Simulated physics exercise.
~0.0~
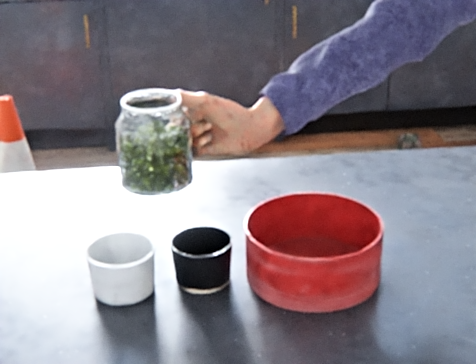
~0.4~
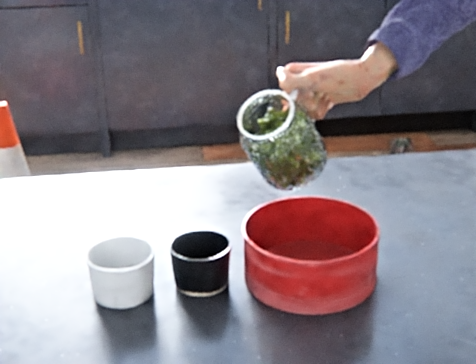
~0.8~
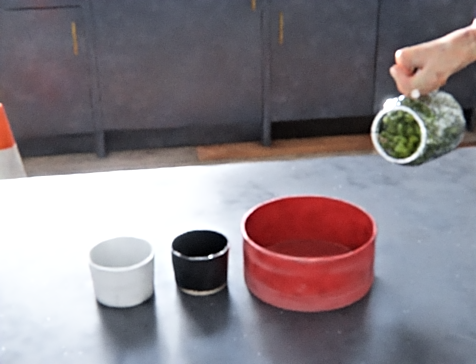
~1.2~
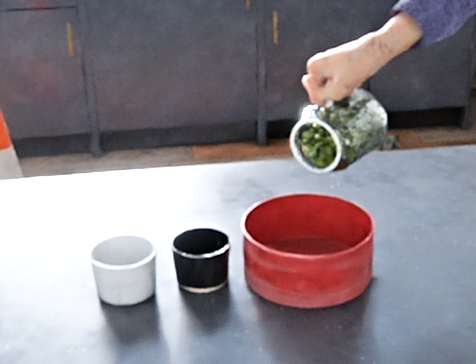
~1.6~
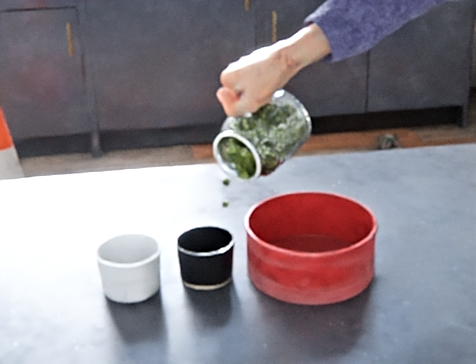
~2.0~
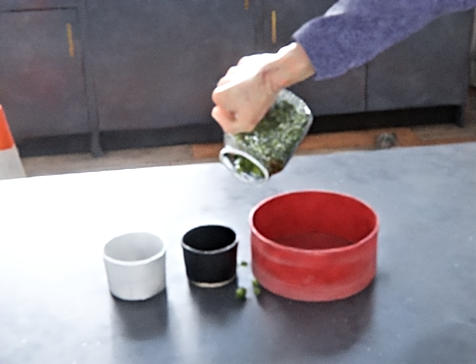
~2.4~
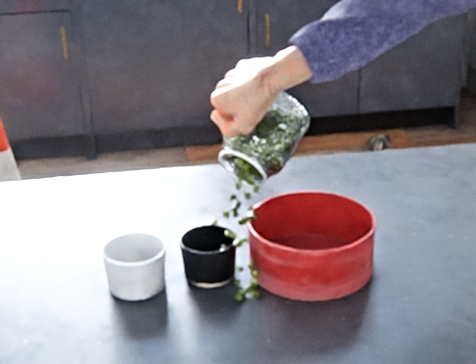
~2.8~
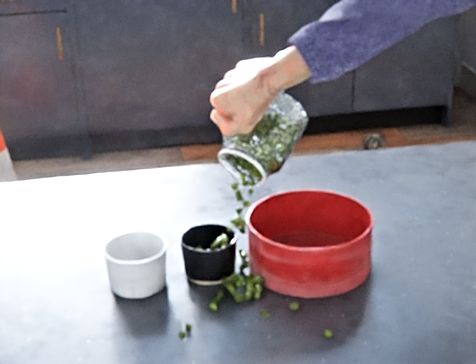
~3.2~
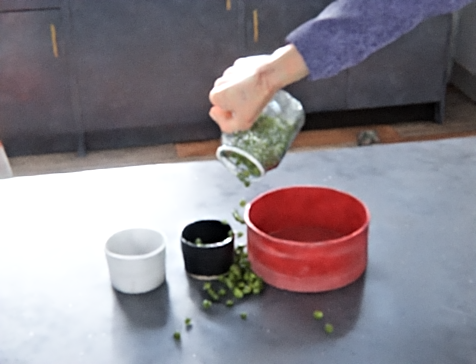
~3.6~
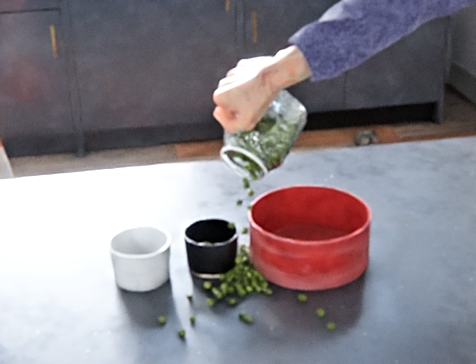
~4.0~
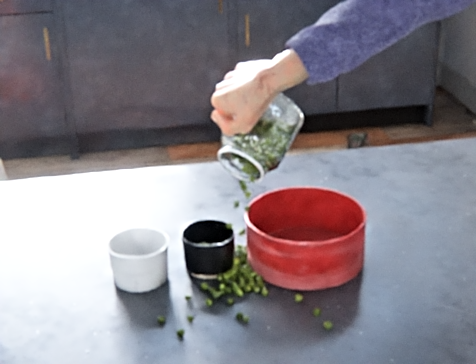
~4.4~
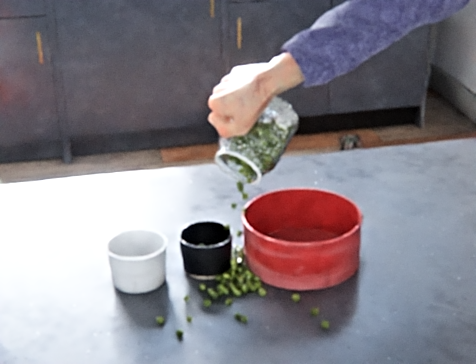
A hand carries a glass jar of small green olives to the right, tips it, brings it back left and pours between a black dish and a red pot; some fall into the black dish, others scatter on the table, and many stay in the upturned jar.
